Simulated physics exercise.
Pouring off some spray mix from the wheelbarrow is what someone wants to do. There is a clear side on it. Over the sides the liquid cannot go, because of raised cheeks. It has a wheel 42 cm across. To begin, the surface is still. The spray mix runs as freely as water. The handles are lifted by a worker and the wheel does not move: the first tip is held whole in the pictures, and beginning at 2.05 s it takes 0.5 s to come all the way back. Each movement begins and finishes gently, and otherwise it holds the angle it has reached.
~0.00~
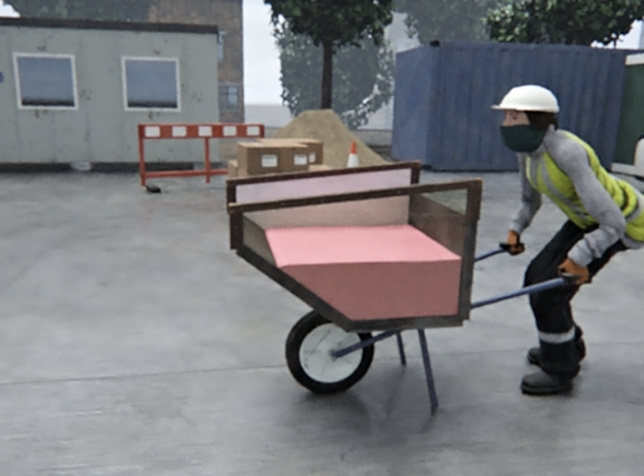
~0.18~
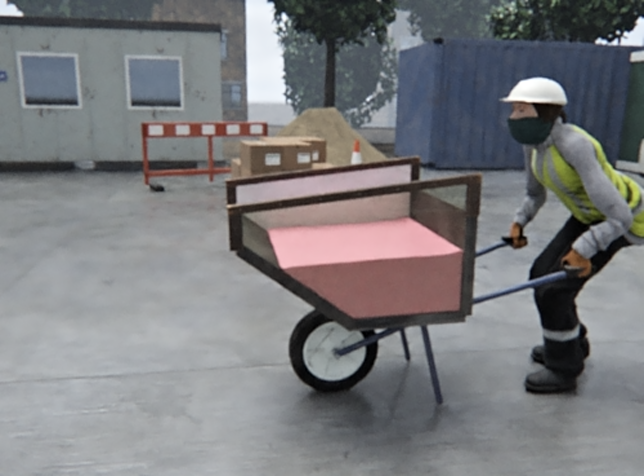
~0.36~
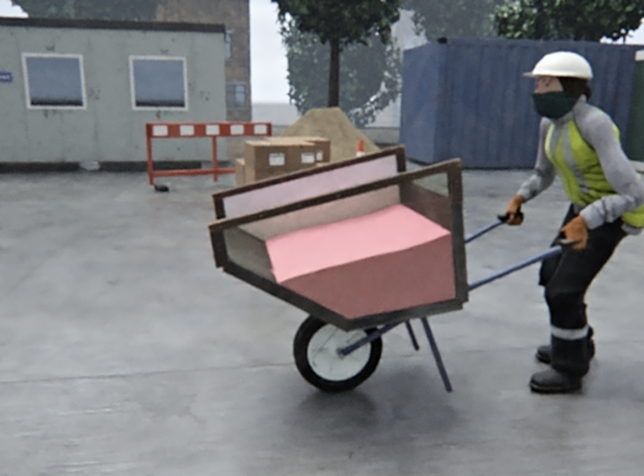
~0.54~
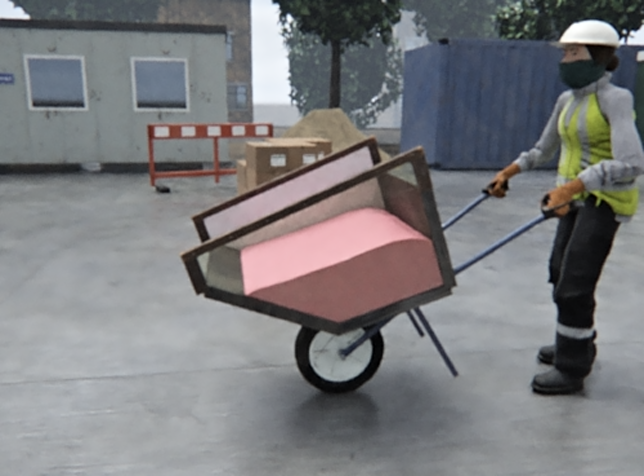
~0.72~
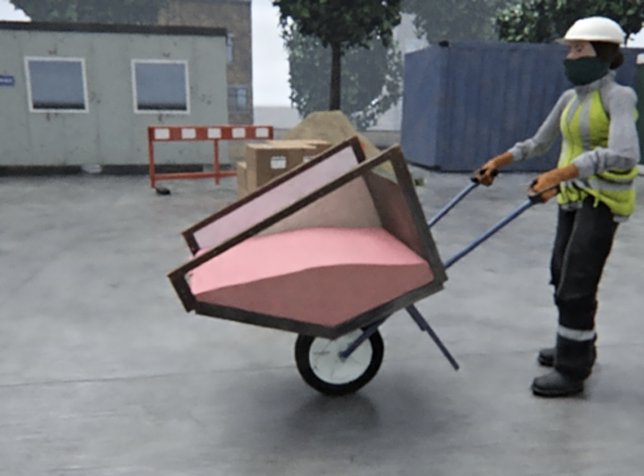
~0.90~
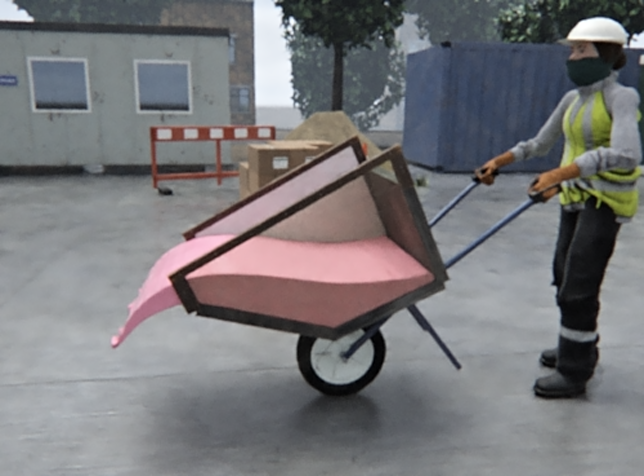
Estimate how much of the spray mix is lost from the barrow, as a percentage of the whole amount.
Roughly 64 % of it is lost.
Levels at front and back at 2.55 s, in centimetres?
Front level 12 cm, back level 2 cm.
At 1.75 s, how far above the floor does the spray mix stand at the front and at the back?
It reads roughly 14 cm up front and 0 cm at the back.
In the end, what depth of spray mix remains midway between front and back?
About 10 cm.
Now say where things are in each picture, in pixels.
In the first picture, the surface is at (362, 263) near the front wall; the surface is at (451, 260) near the back wall; the lip is at (243, 243); the front is on the left.
In the second picture, the surface is at (362, 261) near the front wall; the surface is at (451, 253) near the back wall.
In the third picture, the surface is at (351, 262) near the front wall; the surface is at (440, 237) near the back wall; the barrow is tilted 8° forwards.
In the fourth picture, the surface is at (330, 266) near the front wall; the surface is at (420, 239) near the back wall; the barrow is tilted 18° forwards.
In the fifth picture, the surface is at (316, 268) near the front wall; the surface is at (416, 263) near the back wall; the barrow is tilted 23° forwards.
In the sixth picture, the surface is at (322, 280) near the front wall; the surface is at (421, 274) near the back wall; the barrow is tilted 24° forwards; the lip is at (198, 303); spray mix is coming out, 13 per cent so far.
Then, 1.75 s in, the barrow is at 24° forwards, the surface stands 0 cm at the back and 14 cm at the front; 56 per cent is out, over the front.
Then, 2.55 s in, the surface stands 2 cm at the back and 13 cm at the front; 60 per cent is out, over the front.
Then, 3.35 s in, the surface stands 11 cm at the back and 9 cm at the front; 60 per cent is out, over the front.
Then, 5.43 s in, 64 per cent is out, over the front, 62 of 97 litres.
